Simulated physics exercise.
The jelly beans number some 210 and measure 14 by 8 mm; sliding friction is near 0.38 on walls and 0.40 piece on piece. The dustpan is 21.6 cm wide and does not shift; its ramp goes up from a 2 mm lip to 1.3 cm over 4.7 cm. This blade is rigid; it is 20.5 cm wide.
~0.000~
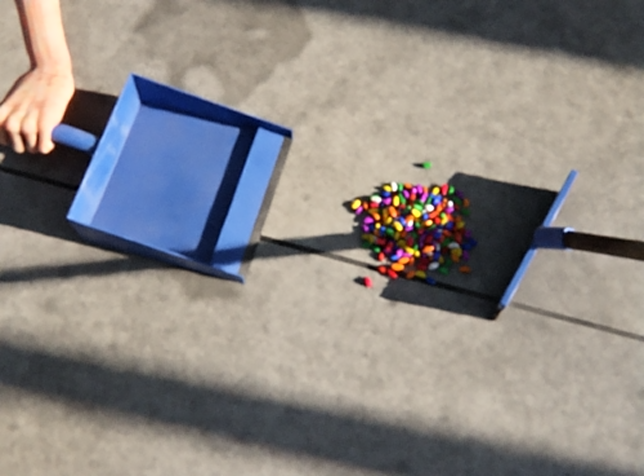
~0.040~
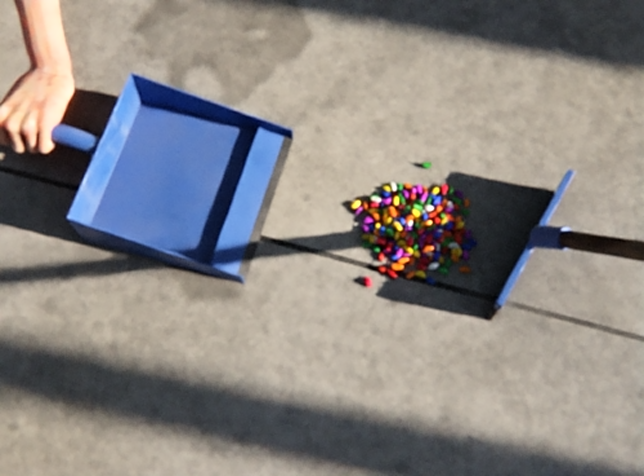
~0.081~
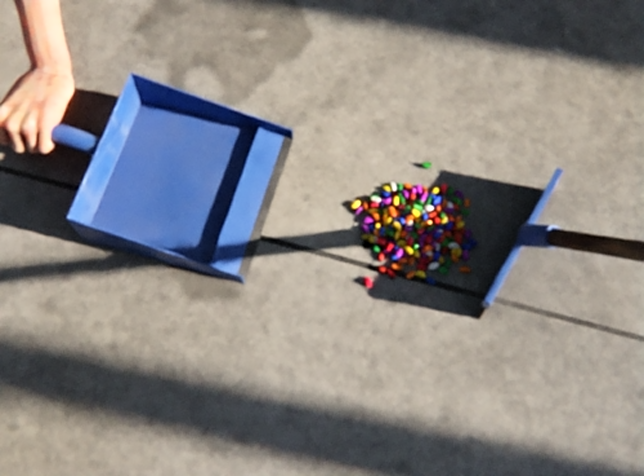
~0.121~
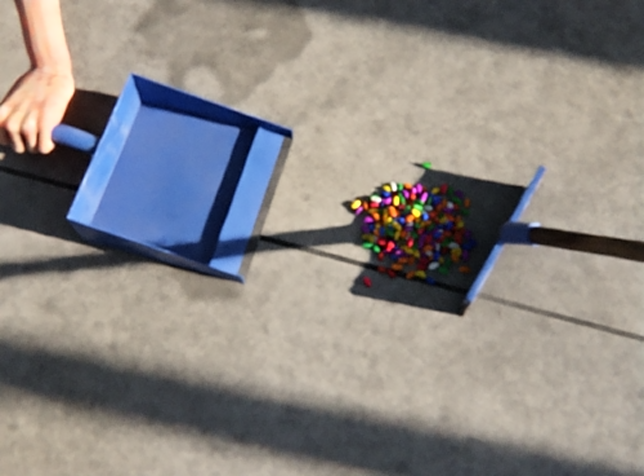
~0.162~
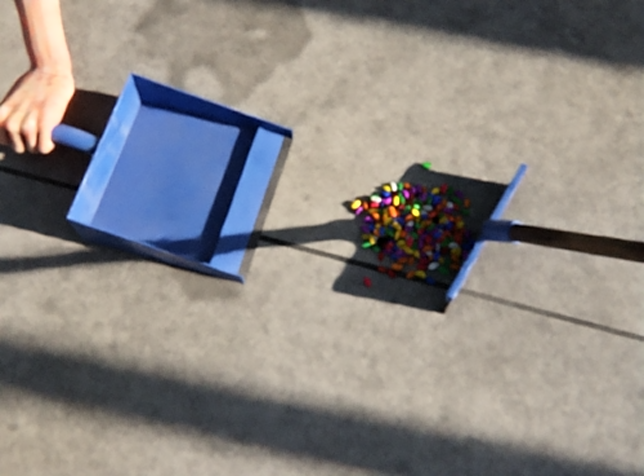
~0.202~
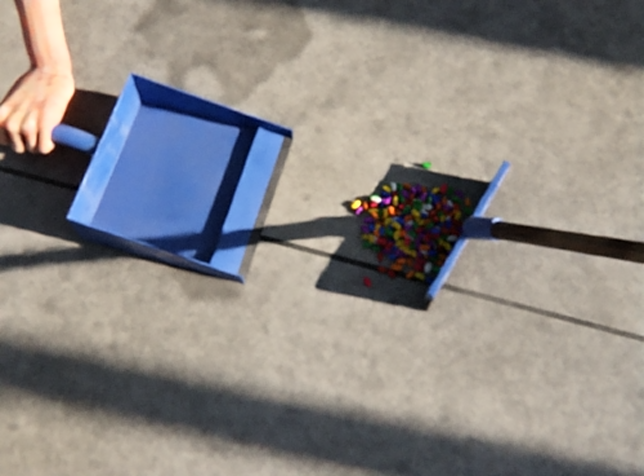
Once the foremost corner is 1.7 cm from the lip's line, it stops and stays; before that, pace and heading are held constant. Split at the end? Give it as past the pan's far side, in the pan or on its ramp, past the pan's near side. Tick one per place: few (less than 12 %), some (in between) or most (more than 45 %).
Past the pan's far side - some; in the pan or on its ramp - some; past the pan's near side - few.
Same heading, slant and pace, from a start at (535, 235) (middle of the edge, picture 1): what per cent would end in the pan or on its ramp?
I'd estimate about 25 per cent.
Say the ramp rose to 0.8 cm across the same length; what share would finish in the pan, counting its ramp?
20 per cent.
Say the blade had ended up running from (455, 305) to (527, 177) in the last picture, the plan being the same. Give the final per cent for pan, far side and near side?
You'd see pan at 5, far at 10 and near at 0.
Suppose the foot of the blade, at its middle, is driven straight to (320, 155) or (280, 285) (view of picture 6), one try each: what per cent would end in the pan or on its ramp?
About 25 and 0 per cent.
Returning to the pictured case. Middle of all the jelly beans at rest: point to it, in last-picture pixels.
I'd put it at about (291, 187).
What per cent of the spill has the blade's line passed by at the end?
5 %.
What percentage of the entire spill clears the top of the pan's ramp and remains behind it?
Around 0 percent.
After 0.40 s, middle of the blade 15 cm from the lip; 0 % over the lip, far side 10 %, near side 0 %.
Then, at 0.53 s, middle of the blade 7 cm from the lip; 0 % over the lip, far side 10 %, near side 0 %.
Then, at 0.78 s, middle of the blade 4 cm from the lip; 15 % over the lip, far side 15 %, near side 0 %.
At rest (2.0 s), far side 15 %, pan 15 %, near side 0 %, in front of the lip or behind the blade 65 %.
